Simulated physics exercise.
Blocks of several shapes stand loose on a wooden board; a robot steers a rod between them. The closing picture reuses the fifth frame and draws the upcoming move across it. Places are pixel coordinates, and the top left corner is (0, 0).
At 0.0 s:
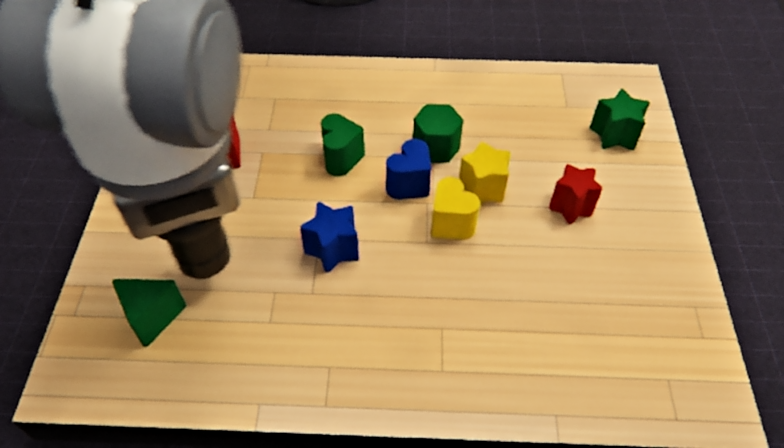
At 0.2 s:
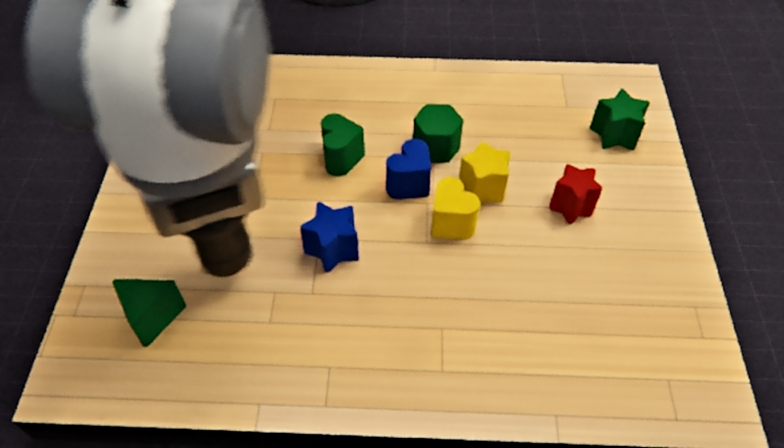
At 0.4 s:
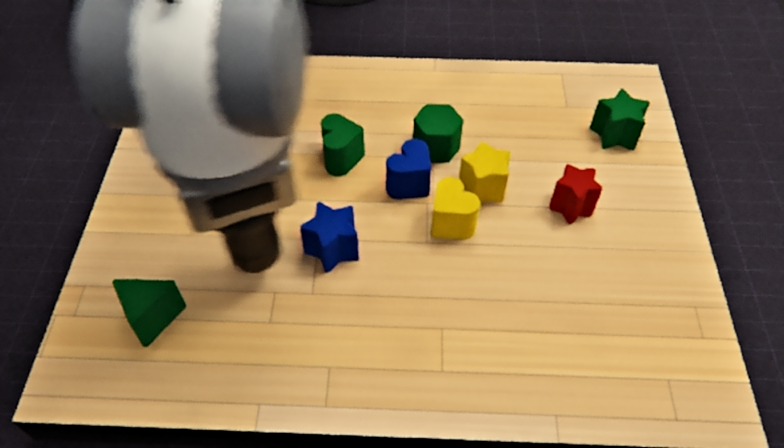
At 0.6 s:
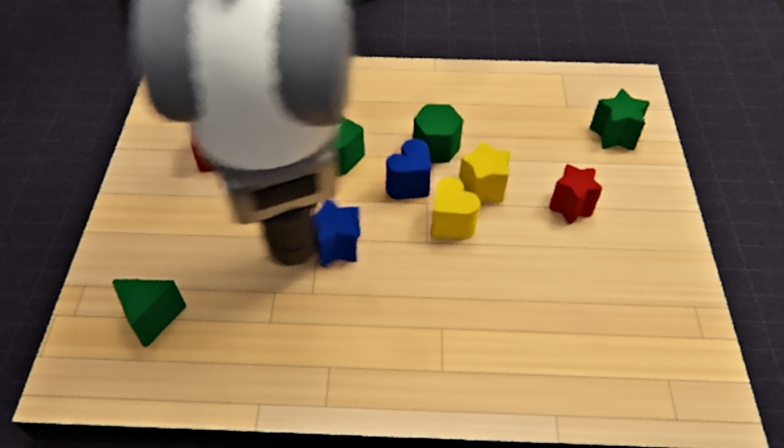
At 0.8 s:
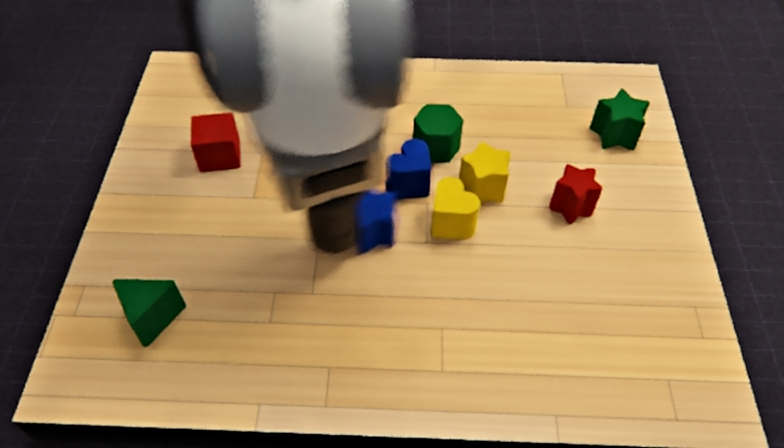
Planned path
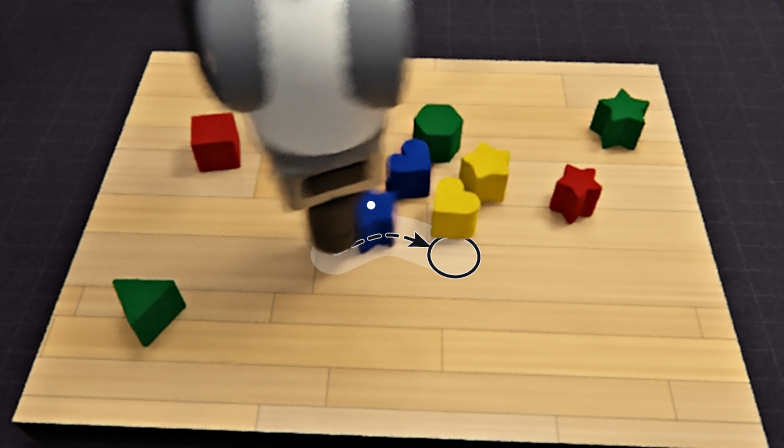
Robot arm moving a dark rod rightward across a wooden board, pushing a blue star-shaped block toward the right among coloured blocks.
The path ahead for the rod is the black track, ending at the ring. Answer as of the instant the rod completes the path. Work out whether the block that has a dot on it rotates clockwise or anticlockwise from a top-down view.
It makes a counterclockwise turn.
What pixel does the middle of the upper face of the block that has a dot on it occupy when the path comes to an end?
About (432, 182).
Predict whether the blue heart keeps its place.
It is no longer where it was.
The drawn path runs from (336, 253) by way of (374, 237) and (415, 241) to (454, 256); the dot is on the blue star-shaped block.
One third of the way, rod (374, 217); blue star-shaped block (408, 187); blue heart (416, 152).
Two thirds of the way, rod (417, 222); blue star-shaped block (430, 180), turned 35° anticlockwise; blue heart (421, 147); yellow heart (473, 192), turned 30° clockwise; yellow star-shaped block (493, 159), turned 15° anticlockwise.
At the end, rod (456, 236); blue star-shaped block (432, 182), turned 45° anticlockwise; blue heart (421, 147); yellow heart (474, 192), turned 35° clockwise; yellow star-shaped block (493, 159), turned 20° anticlockwise.
